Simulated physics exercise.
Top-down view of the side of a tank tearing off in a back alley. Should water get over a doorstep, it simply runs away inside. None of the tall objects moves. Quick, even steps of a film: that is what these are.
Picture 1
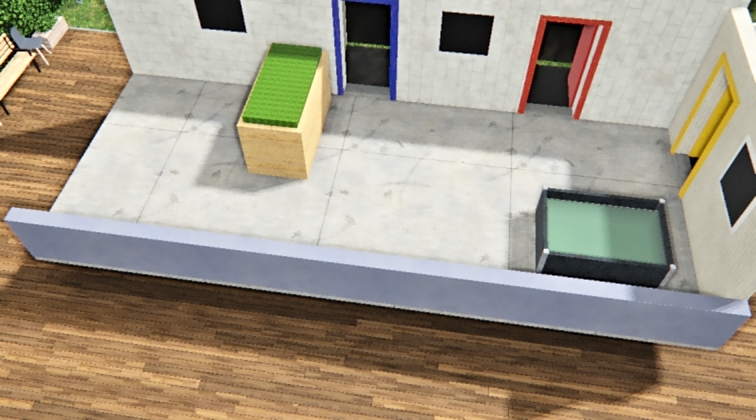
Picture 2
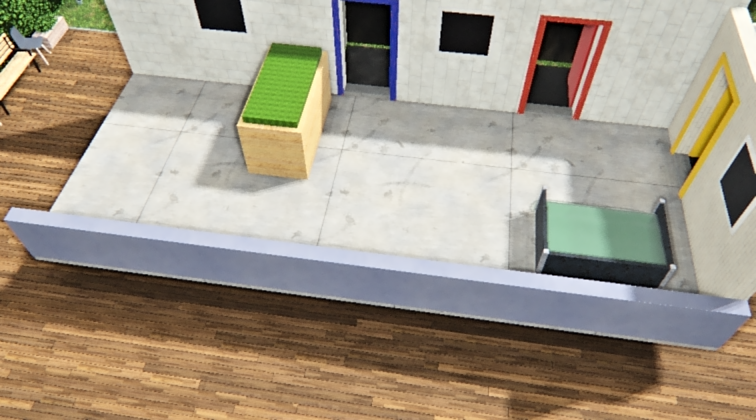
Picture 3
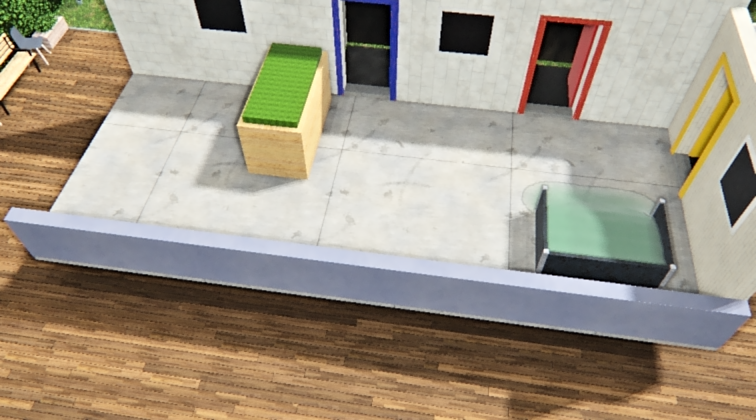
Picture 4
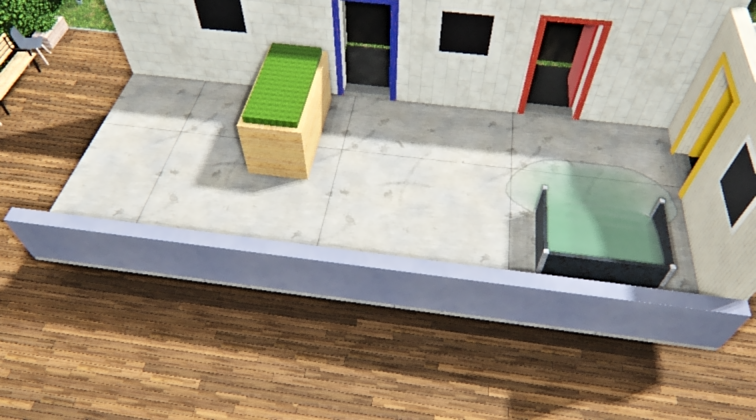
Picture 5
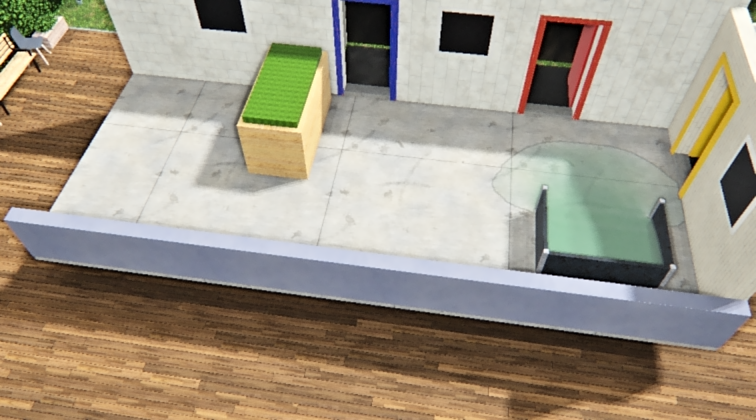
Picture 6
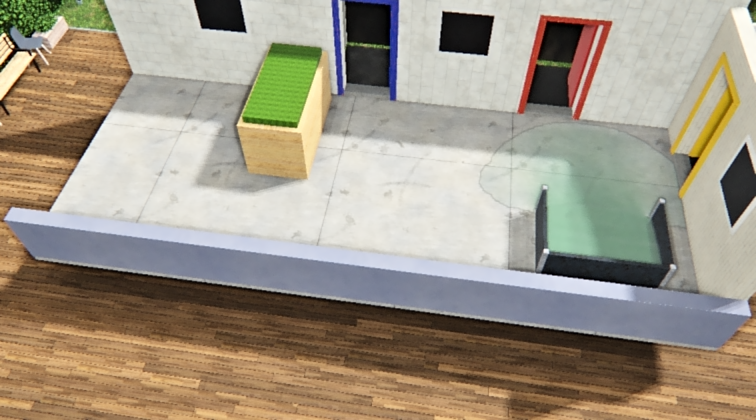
A dark-framed tank of green water stood still on a grey paved yard, then its far side went missing and the water poured out, spreading across the paving toward the red door.
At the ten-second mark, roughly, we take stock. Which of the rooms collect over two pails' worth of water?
The red door collects over two pails; the yellow door collects over two pails; the blue door collects two pails or less.
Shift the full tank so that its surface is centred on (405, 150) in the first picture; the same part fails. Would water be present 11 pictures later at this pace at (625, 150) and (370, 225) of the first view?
Result: Inundated; spared.
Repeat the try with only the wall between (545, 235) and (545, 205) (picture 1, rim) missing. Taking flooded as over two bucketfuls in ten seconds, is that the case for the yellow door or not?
Well, the yellow door simply comes up short.
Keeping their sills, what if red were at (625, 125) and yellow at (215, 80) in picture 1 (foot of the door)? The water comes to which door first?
Note: The one in red comes first.
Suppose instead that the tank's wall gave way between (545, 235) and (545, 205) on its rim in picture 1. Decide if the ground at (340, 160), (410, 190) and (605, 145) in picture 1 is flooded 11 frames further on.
Taken one by one: Sodden, then sodden, then unaffected.
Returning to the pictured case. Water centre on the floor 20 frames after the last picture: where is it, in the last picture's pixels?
The centre of mass sits at about (567, 166).
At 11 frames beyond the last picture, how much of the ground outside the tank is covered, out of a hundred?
Close to 20 %.
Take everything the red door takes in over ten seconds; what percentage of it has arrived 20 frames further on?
Around 90 in a hundred.
A moment on, water covers 20 % of the floor; the red door over two buckets in, the yellow door wet at the sill, nothing in, the blue door not reached.
Next, water covers 20 % of the floor; the red door far over two buckets in, the yellow door under two buckets in, the blue door not reached.
Then, water covers 30 % of the floor; the red door far over two buckets in, the yellow door over two buckets in, the blue door wet at the sill, nothing in.
Later, water covers 50 % of the floor; the red door far over two buckets in, the yellow door over two buckets in, the blue door wet at the sill, nothing in.
In the end, water covers 60 % of the floor; the red door far over two buckets in, the yellow door over two buckets in, the blue door wet at the sill, nothing in.
